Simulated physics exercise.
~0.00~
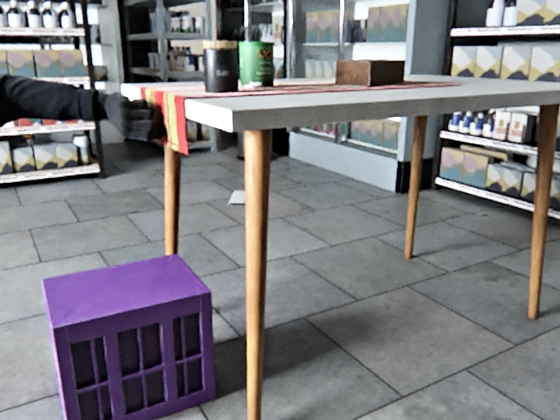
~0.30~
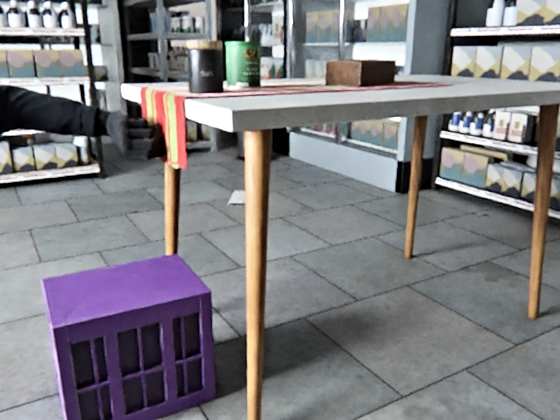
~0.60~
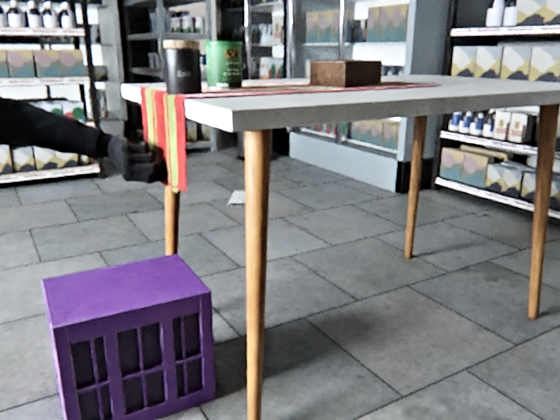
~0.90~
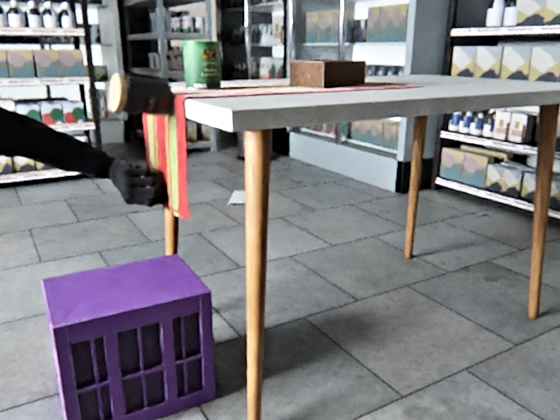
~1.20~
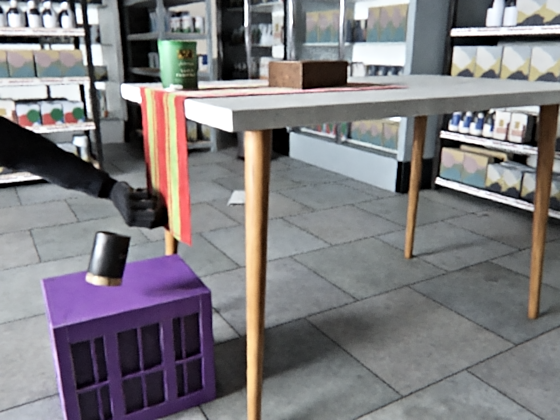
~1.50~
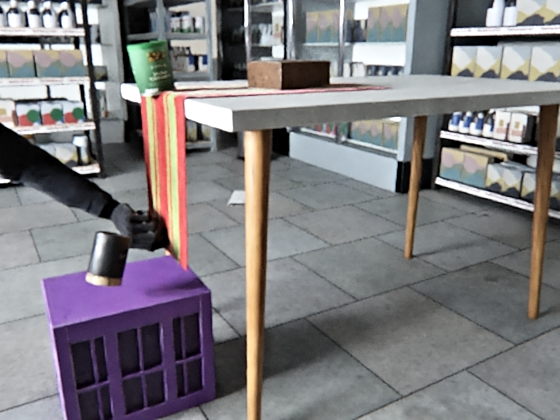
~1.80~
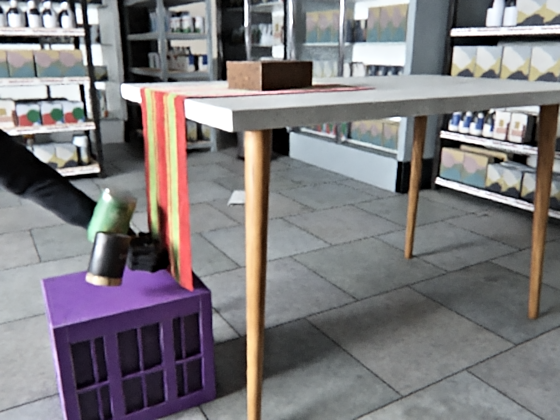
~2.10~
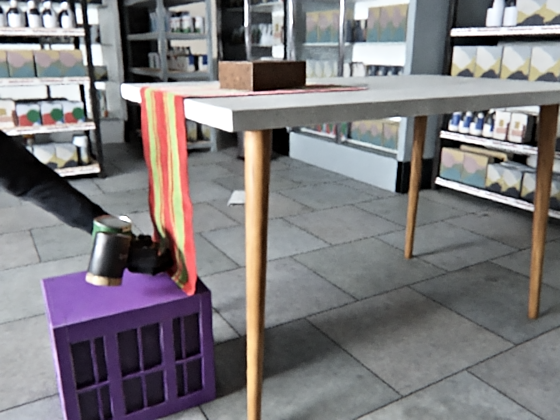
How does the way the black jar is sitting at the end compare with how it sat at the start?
At the start the black jar stood upright on the table, but by the end it was upside down, down at the purple crate.
